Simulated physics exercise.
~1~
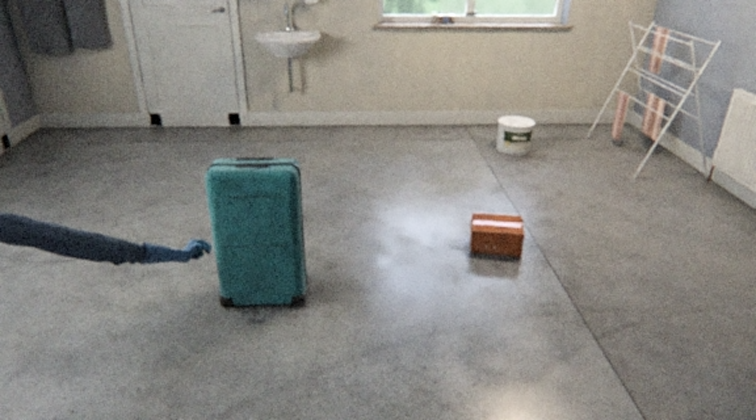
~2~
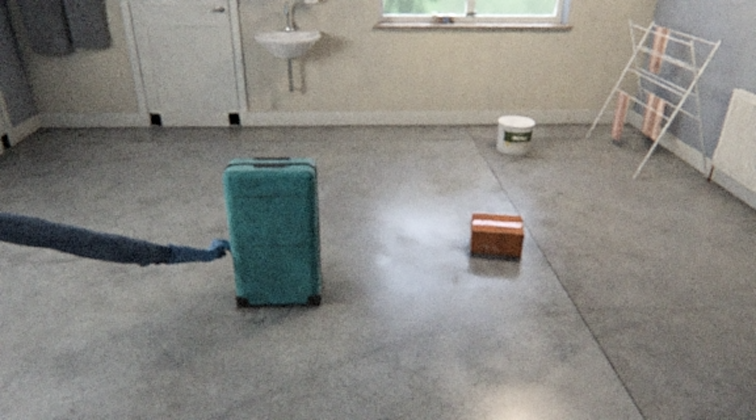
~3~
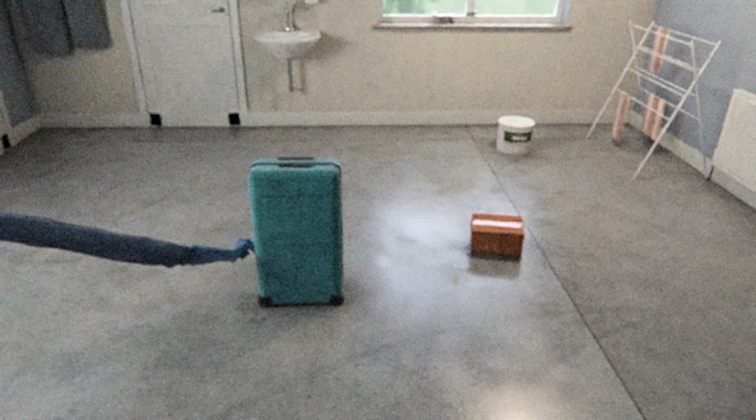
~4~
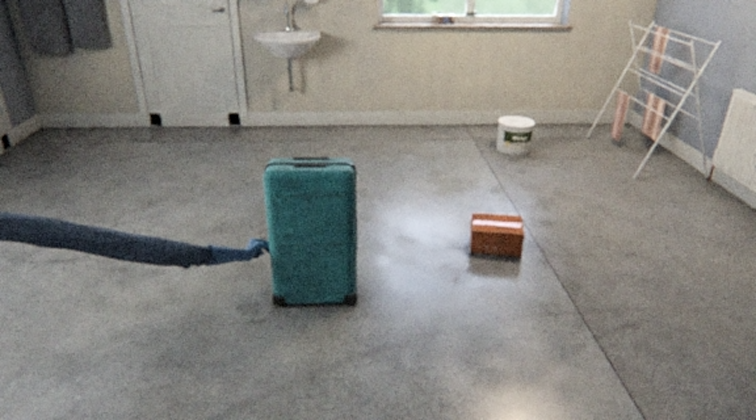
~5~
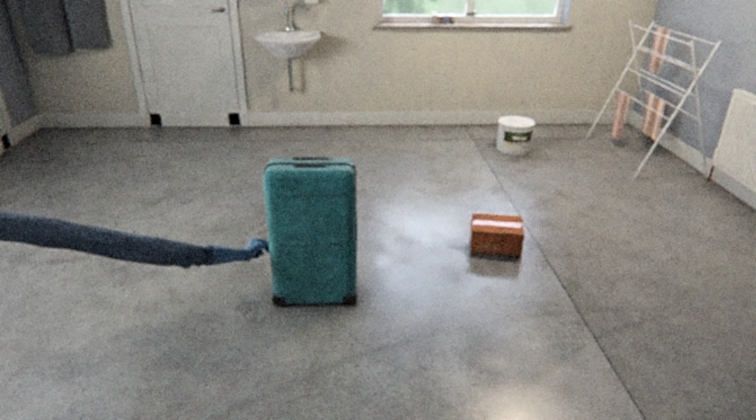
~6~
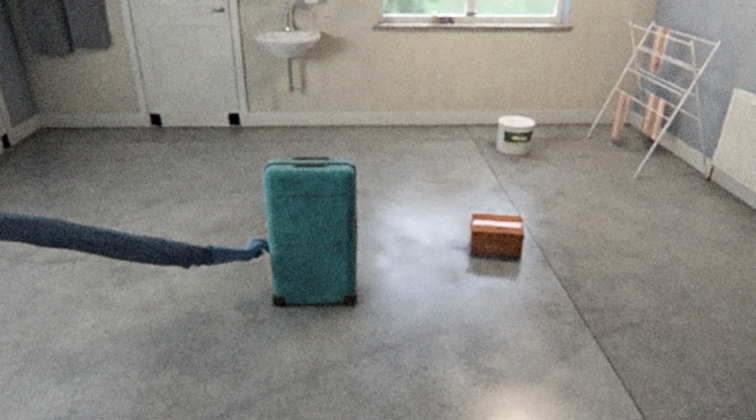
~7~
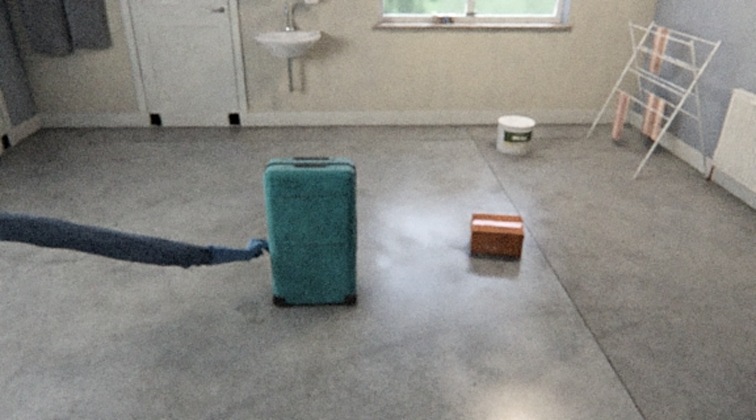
In a bare room, a gloved hand pushes an upright turquoise suitcase right, then stops.
